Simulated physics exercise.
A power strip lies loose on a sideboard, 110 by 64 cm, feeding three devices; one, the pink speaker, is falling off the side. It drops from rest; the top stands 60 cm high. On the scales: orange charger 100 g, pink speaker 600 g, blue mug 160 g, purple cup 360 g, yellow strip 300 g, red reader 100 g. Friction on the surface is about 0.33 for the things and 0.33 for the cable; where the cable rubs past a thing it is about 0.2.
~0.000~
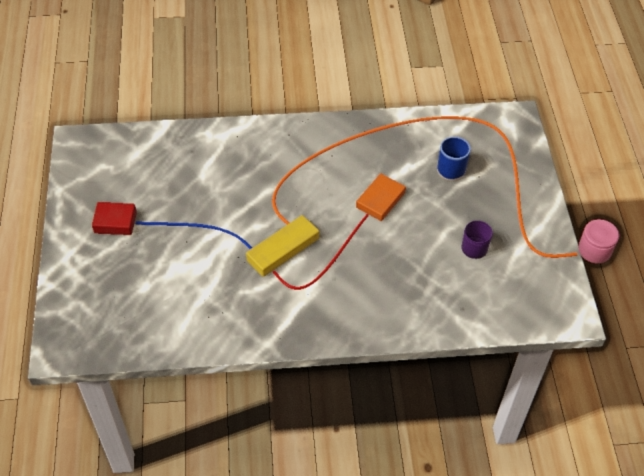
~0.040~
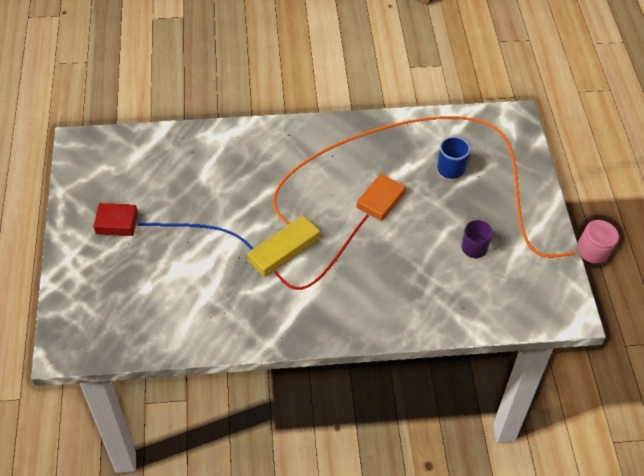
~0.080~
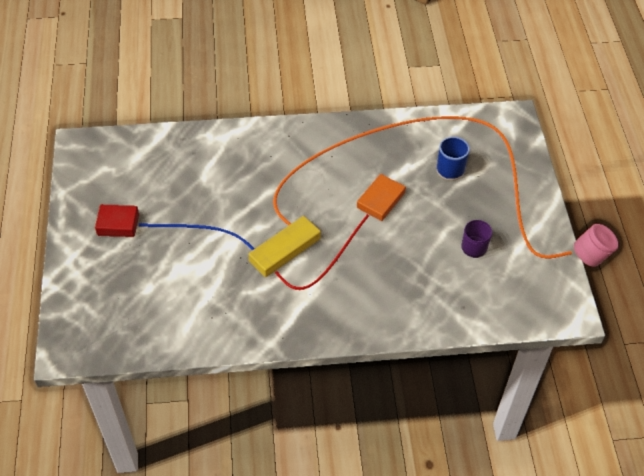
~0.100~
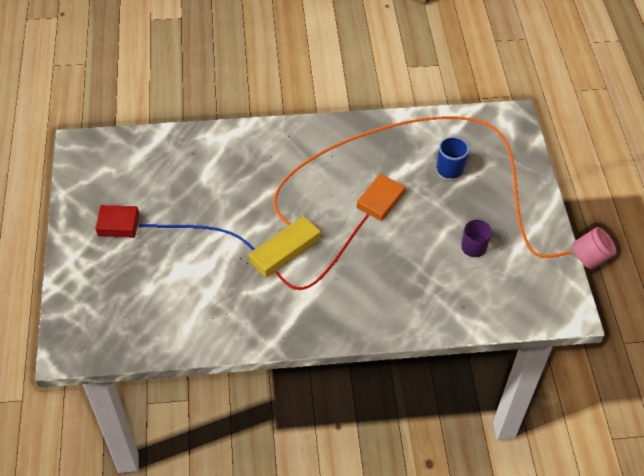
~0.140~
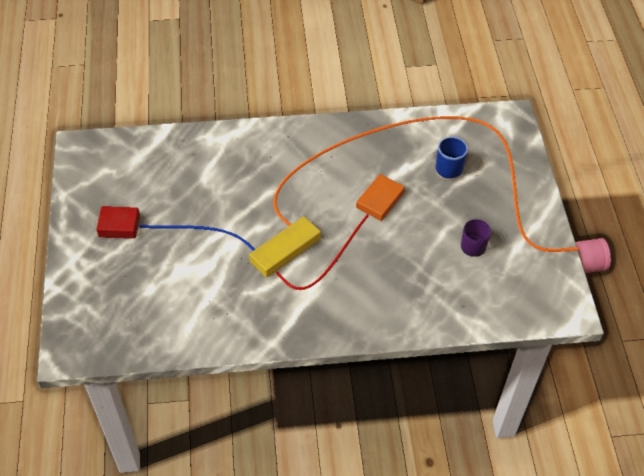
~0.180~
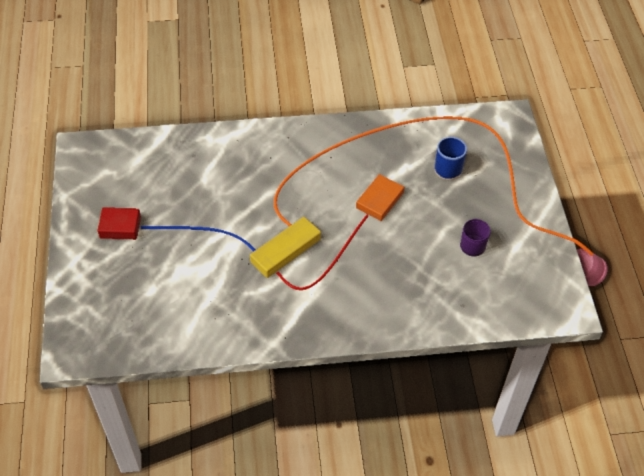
On a marble-patterned table above a wooden floor, a yellow block joins blue, red and orange cords, with a blue cup and a purple cup nearby. At the right edge, a pink cylinder tilts, then drops below the tabletop's rim, drawing the orange cord's end down and straighter behind it.
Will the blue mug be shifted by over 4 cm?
The blue mug moves.
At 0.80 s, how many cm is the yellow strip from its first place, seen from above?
Some 4 cm.
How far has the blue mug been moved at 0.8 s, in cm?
About 14 cm.
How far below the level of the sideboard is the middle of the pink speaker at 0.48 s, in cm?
Some 55 cm.
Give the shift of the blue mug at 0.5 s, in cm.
Some 8 cm.
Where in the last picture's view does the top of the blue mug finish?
Around (471, 194).
By 0.5 s, the strip's end of the orange cable at (318, 228); blue mug 8 cm off its start, orange charger 4 cm off its start, yellow strip 3 cm off its start.
By 0.8 s, the strip's end of the orange cable at (319, 227); blue mug 13 cm off its start, orange charger 5 cm off its start, yellow strip 3 cm off its start.
By 1.1 s, the strip's end of the orange cable at (319, 227); blue mug 13 cm off its start at (471, 194), orange charger 5 cm off its start at (394, 210), yellow strip 3 cm off its start at (299, 236).
By 1.4 s, the strip's end of the orange cable at (319, 227); blue mug 13 cm off its start, orange charger 5 cm off its start, yellow strip 3 cm off its start.
By 2.6 s, the strip's end of the orange cable at (319, 227); blue mug 13 cm off its start at (471, 194), orange charger 5 cm off its start at (394, 210), yellow strip 3 cm off its start at (299, 236), red reader 3 cm off its start at (131, 221).
